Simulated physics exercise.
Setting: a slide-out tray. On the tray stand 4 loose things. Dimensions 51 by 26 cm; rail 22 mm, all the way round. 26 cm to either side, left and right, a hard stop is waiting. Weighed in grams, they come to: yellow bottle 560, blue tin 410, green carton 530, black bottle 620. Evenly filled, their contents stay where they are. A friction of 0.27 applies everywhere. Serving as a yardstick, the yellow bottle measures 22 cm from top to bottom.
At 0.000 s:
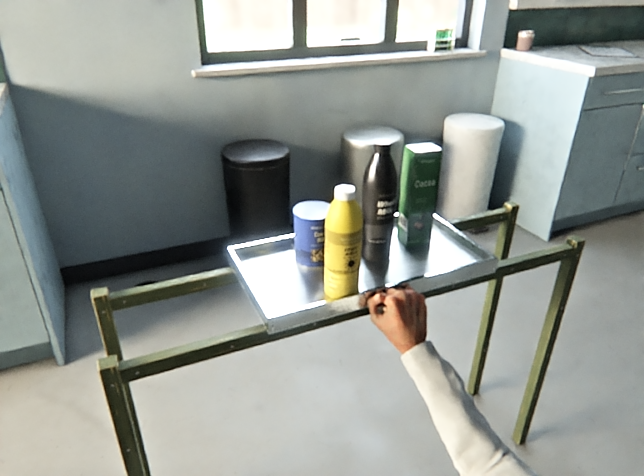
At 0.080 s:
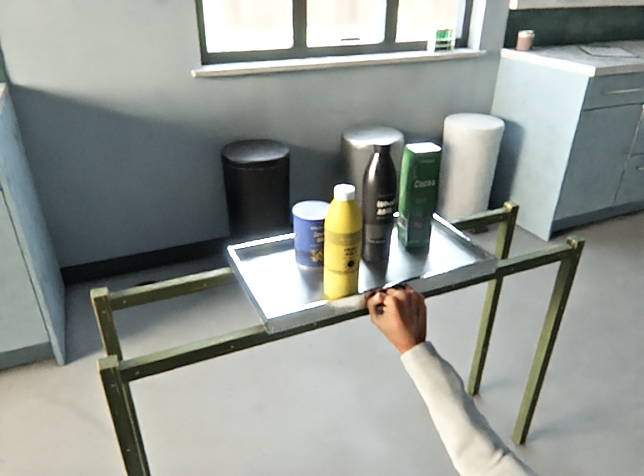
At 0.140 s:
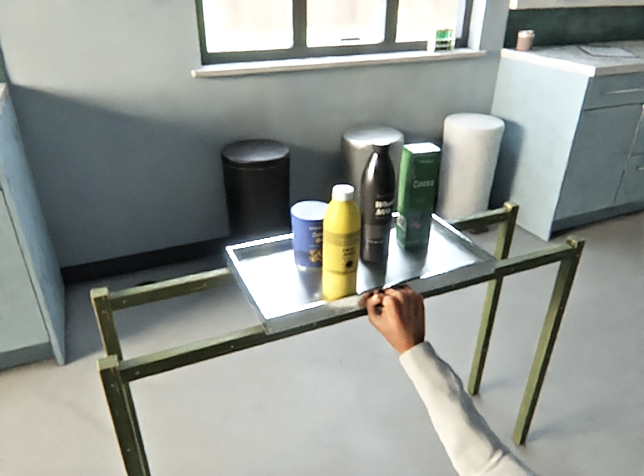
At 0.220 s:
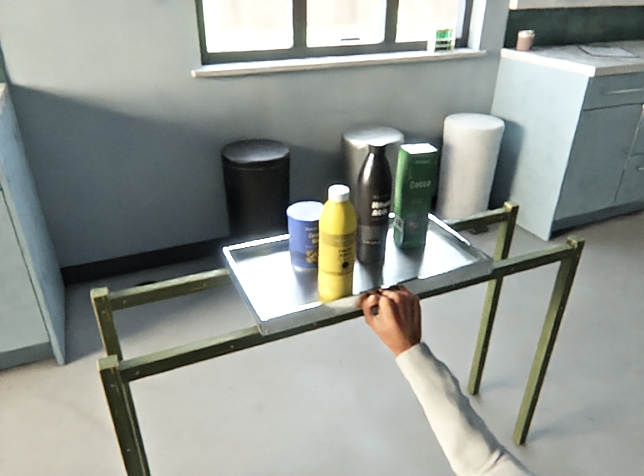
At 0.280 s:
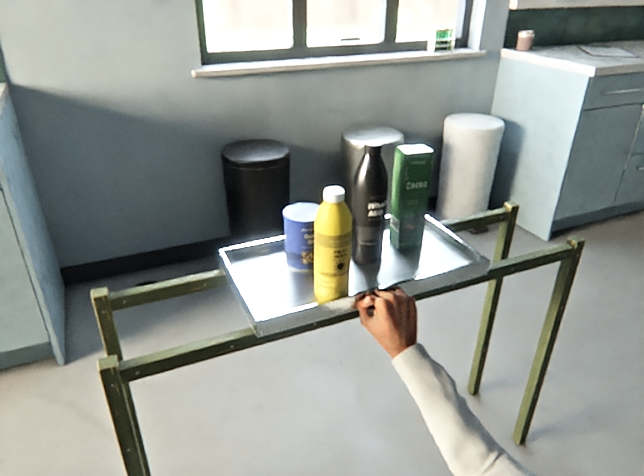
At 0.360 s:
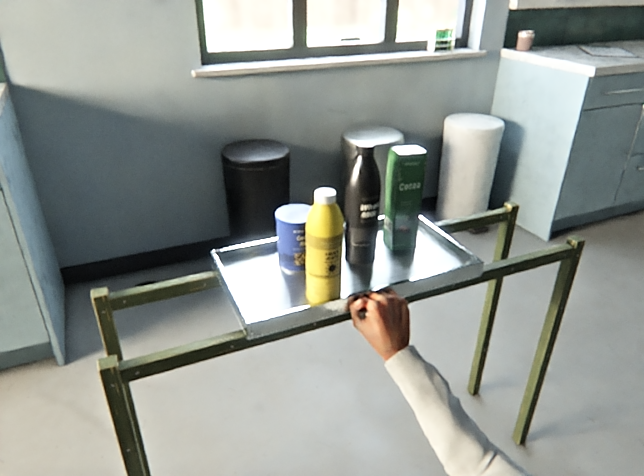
A hand gripped the front edge of a metal tray holding a yellow bottle, a blue tin, a black bottle and a green carton, then slid it slightly to the left along its frame.
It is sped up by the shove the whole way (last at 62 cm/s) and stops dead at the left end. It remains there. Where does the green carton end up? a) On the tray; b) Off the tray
a.
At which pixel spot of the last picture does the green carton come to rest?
Roughly (287, 221).
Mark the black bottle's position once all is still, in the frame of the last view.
About (231, 229).
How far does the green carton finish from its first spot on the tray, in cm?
It ends about 6 centimetres from where it started.
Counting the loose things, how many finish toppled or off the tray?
0.
After 0.86 s, tray has slid 26 cm left.
After 0.96 s, tray has slid 26 cm left; green carton slid 4 cm near (293, 220); yellow bottle slid 4 cm; black bottle slid 4 cm.
After 1.06 s, tray has slid 26 cm left; green carton slid 6 cm near (284, 221); black bottle slid 6 cm; yellow bottle slid 6 cm.
At rest (1.7 s), not toppled but over 5 cm from the start, yellow bottle, blue tin, green carton and black bottle. In the last view, green carton near (287, 221).
